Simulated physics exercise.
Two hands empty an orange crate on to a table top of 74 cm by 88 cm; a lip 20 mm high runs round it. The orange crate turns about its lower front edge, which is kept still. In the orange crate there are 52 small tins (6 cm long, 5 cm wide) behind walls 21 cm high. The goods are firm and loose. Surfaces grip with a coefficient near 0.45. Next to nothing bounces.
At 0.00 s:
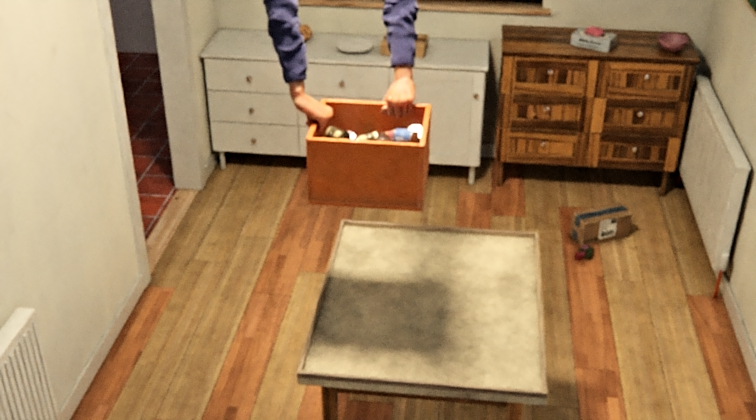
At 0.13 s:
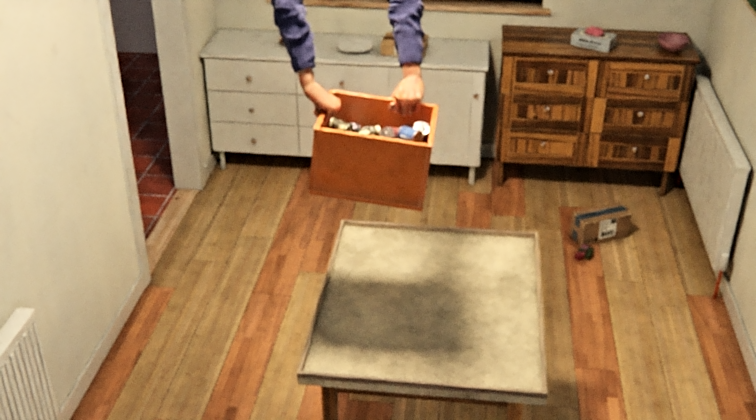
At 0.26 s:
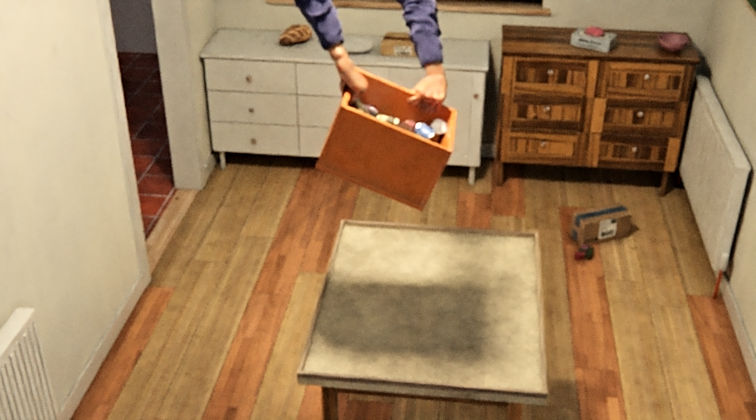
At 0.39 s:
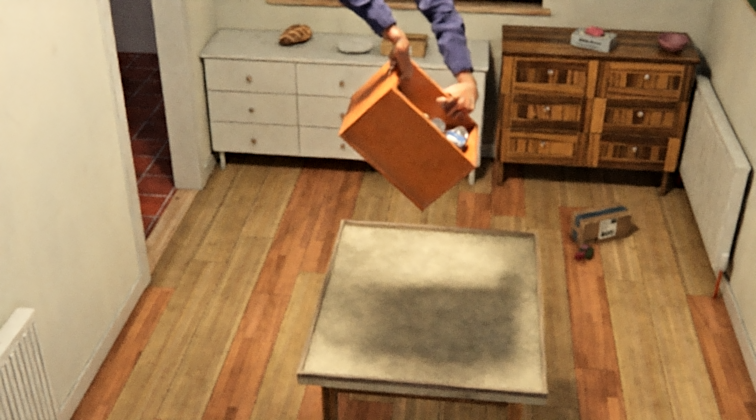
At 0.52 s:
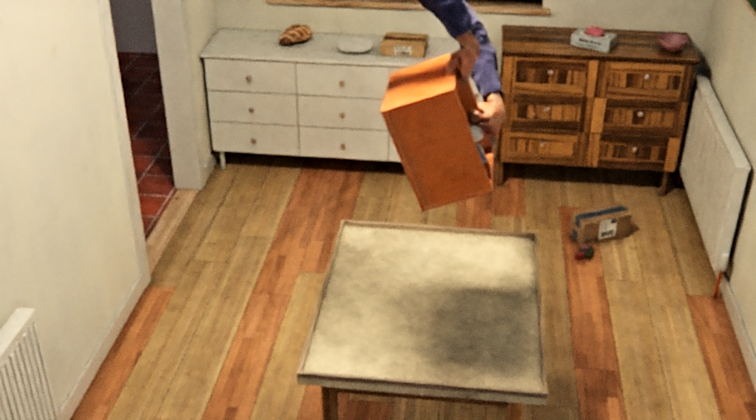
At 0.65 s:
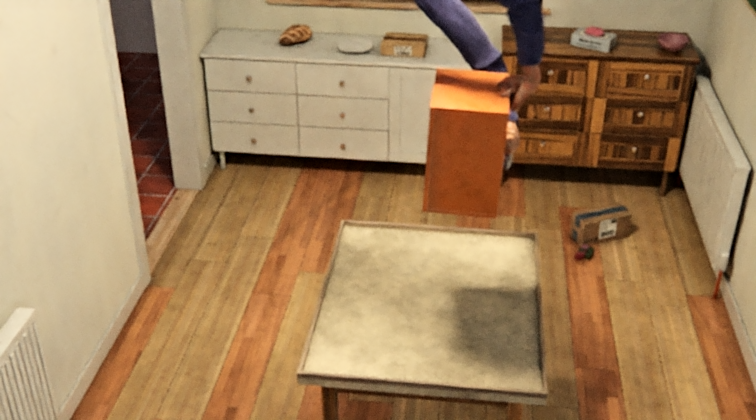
Orange crate of small items tilting steadily to the right above a pale table top, turned onto its side by two hands.
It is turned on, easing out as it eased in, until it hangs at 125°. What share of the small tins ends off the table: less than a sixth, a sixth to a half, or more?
Expect upwards of half of the load off the table.
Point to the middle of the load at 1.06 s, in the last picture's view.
At about (533, 283).
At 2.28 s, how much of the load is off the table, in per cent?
Some 70 per cent by then.
After 1.06 s, tilt 125°; 9 still in the orange crate, 18 on the table top, 13 over the right end of the table and 12 in the air.
After 1.57 s, tilt 125°; 16 on the table top and 36 over the right end of the table.
After 2.28 s, tilt 125°; 15 on the table top and 37 over the right end of the table.
Outcome (at 3.20 s), 15 on the table top and 37 over the right end of the table. Asked share, 37 of 52, 71 per cent.
